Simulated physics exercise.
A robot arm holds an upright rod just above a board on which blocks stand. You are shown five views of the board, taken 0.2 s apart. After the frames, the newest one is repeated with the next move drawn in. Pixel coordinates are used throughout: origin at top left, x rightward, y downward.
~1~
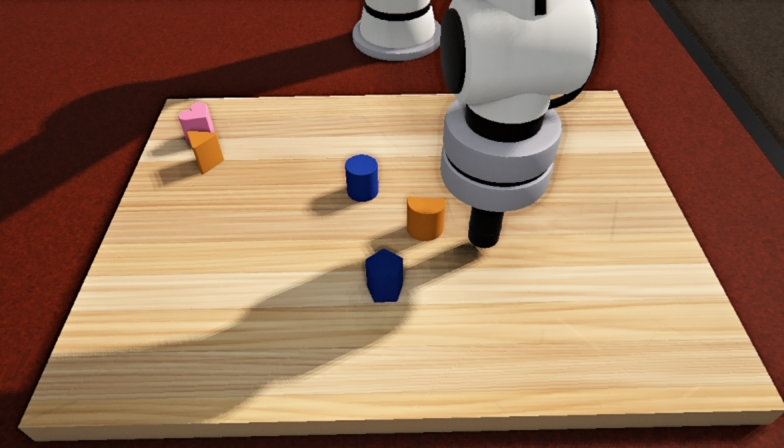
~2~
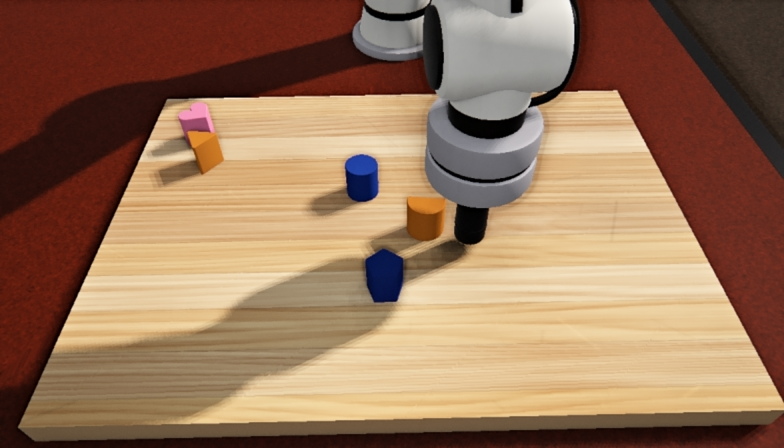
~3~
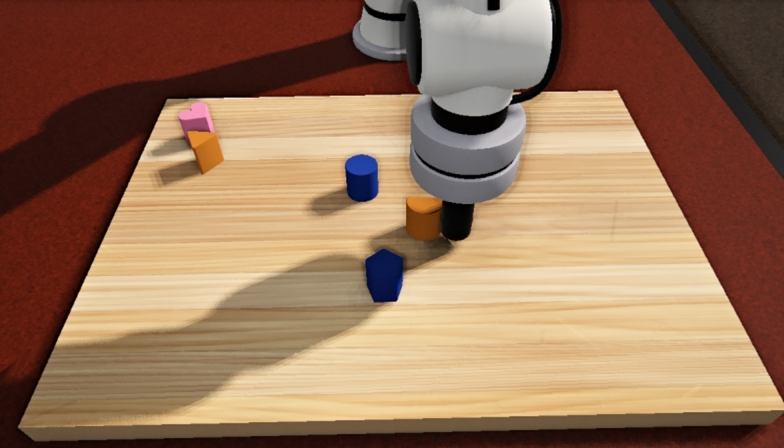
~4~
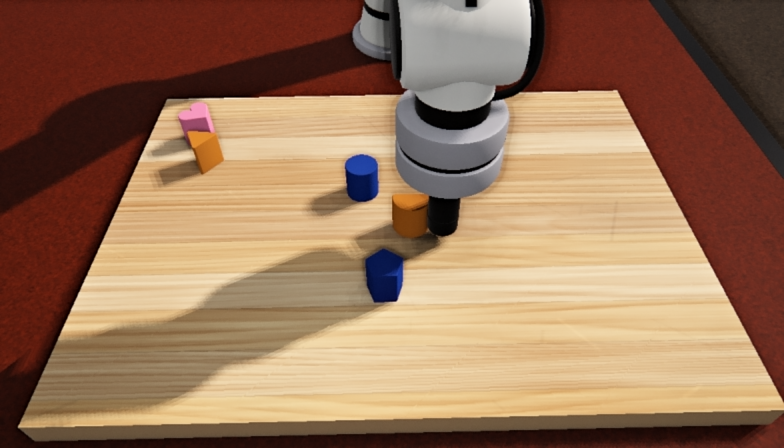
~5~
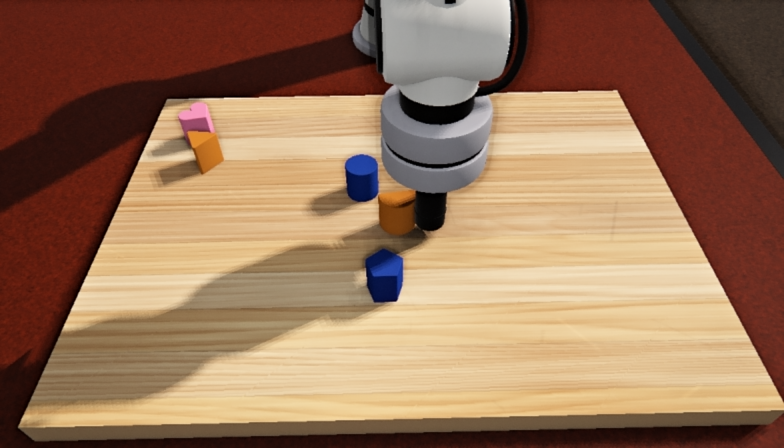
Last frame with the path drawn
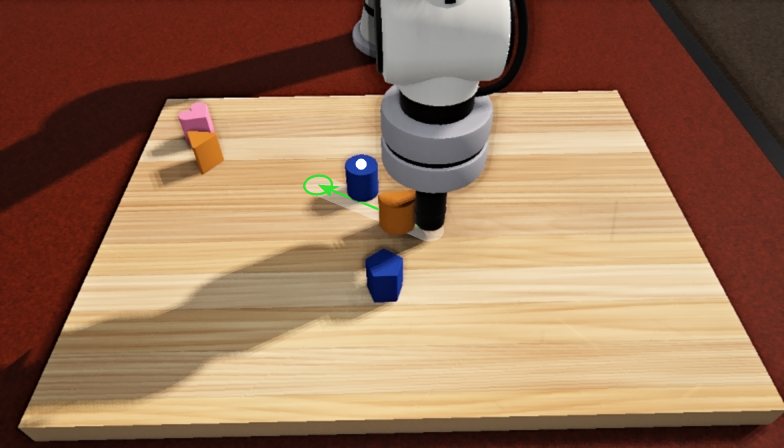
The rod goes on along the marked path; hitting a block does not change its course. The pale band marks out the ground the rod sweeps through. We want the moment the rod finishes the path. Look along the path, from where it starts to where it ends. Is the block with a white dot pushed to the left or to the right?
It moves off to the right.
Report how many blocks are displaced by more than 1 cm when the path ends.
My best guess is that a pair of blocks move over 1 cm.
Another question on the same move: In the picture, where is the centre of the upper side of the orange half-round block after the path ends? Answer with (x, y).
Close to (343, 192).
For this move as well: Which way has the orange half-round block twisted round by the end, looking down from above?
The twist is anticlockwise.
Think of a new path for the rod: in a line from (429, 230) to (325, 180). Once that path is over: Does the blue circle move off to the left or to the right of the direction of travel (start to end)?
It shifts rightward.
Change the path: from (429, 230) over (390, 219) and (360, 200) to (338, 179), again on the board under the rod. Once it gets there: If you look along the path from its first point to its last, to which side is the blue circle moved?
It heads right.
Drawn move, in a line from (429, 230) to (318, 185); the dot is on the blue circle.
The first path, step by step. One third of the way, rod at (389, 205); orange half-round block at (360, 193), turned 60° anticlockwise.
Two thirds of the way, rod at (352, 190); blue circle at (347, 152); orange half-round block at (343, 192).
At the end, rod at (317, 176); blue circle at (337, 143); blue pentagonal block still; orange half-round block at (343, 192), turned 120° anticlockwise.
